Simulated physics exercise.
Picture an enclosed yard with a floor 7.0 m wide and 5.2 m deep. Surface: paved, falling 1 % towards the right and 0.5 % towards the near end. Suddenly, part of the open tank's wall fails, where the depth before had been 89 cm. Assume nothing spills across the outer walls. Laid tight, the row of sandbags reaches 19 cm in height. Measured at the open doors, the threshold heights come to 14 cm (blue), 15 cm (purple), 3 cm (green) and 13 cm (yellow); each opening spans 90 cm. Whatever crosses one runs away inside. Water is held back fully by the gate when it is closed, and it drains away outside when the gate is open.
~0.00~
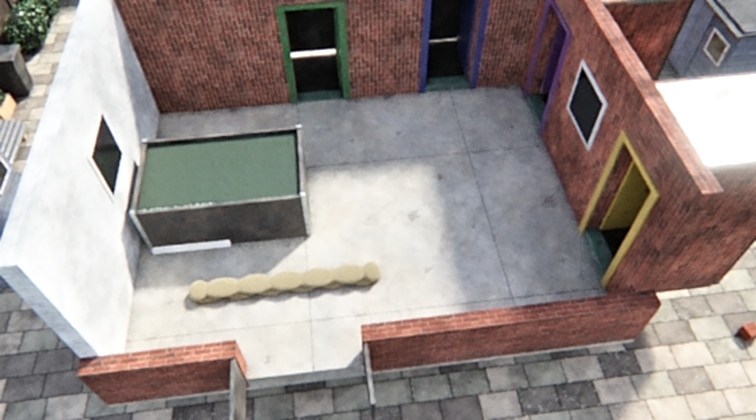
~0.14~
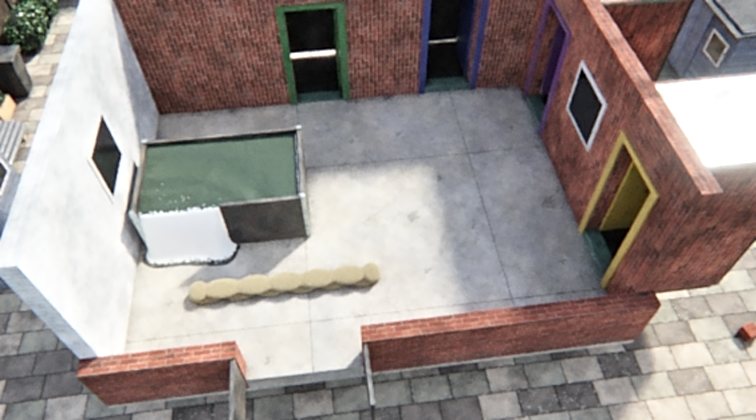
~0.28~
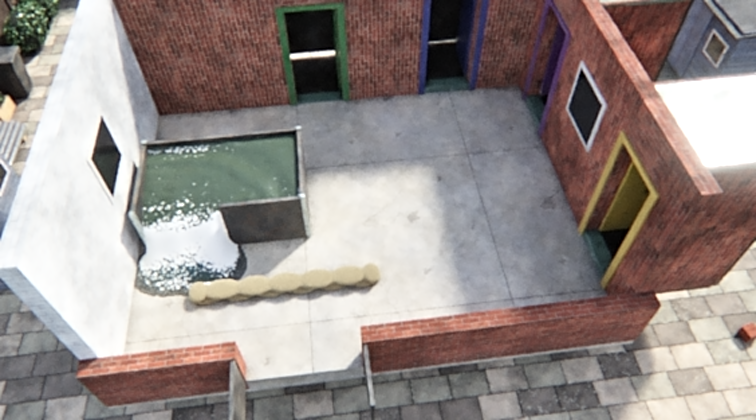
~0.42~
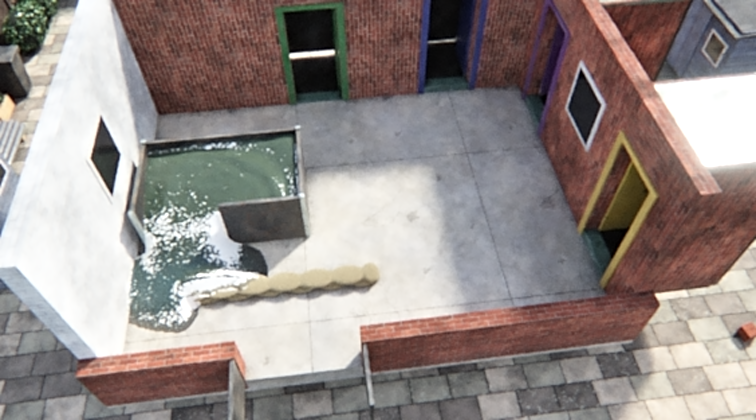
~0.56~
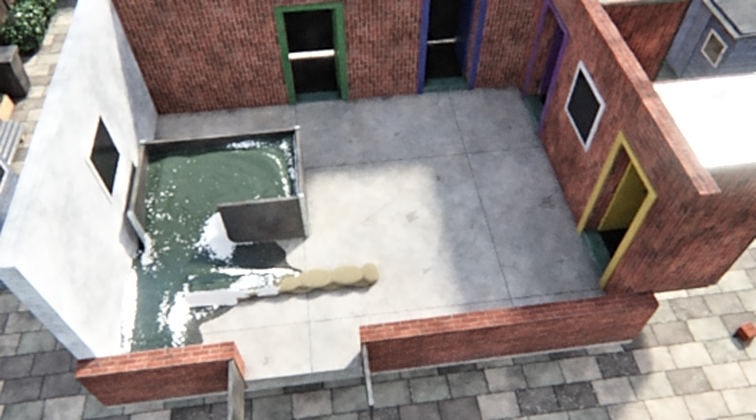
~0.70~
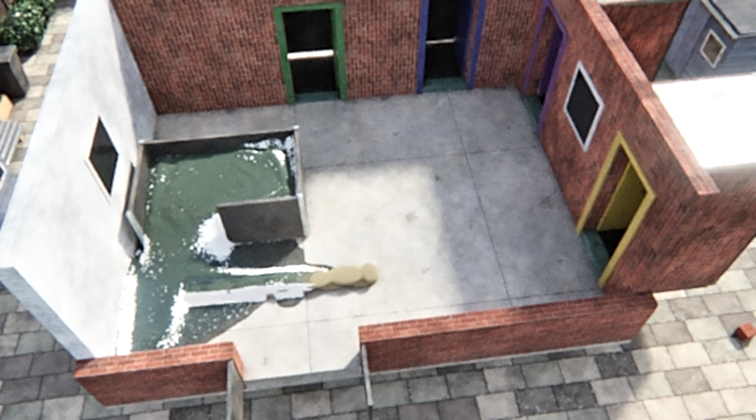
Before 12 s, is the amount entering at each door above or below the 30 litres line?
Blue door: The total remains smaller than the cap; purple door: The total remains smaller than the cap; green door: The total remains smaller than the cap; yellow door: The total grows larger than the cap.
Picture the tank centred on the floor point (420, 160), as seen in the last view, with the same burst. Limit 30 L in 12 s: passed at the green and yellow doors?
Green gets more than that, yellow gets more than that.
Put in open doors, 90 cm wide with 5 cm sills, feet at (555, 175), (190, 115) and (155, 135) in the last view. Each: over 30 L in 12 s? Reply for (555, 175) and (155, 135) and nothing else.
So the first one exceeds it, while the second one doesn't reach it.
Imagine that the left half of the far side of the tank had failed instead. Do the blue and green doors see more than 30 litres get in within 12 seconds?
Well, against that limit, at blue it's within bounds, and at green it's too much.
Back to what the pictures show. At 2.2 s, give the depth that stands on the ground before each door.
You'd see blue at 0 cm, purple at 0 cm, green at 0 cm and yellow at 0 cm.
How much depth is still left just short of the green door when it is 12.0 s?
The depth there is near 4.0 cm.
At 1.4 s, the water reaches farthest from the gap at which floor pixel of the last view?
At about (460, 252).
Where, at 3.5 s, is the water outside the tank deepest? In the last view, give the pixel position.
Near (610, 308).
After 1.4 s water covers 25 % of the floor and is deepest (74 cm) near (118, 378); blue door not reached, purple door not reached, green door not reached, yellow door not reached.
After 2.2 s water covers 40 % of the floor and is deepest (50 cm) near (132, 377); blue door not reached, purple door not reached, green door not reached, yellow door not reached.
After 3.5 s water covers 55 % of the floor and is deepest (47 cm) near (610, 308); blue door not reached, purple door not reached, green door not reached, yellow door 30 cm at the sill, 31 L in.
After 7.0 s water covers 85 % of the floor and is deepest (20 cm) near (519, 92); blue door 11 cm at the sill, 0 L in, purple door 7 cm at the sill, 0 L in, green door 2 cm at the sill, 0 L in, yellow door 18 cm at the sill, 214 L in.
After 12.0 s water covers 95 % of the floor and is deepest (14 cm) near (445, 340); blue door 9 cm at the sill, 0 L in, purple door 11 cm at the sill, 2 L in, green door 4 cm at the sill, 12 L in, yellow door 9 cm at the sill, 230 L in.
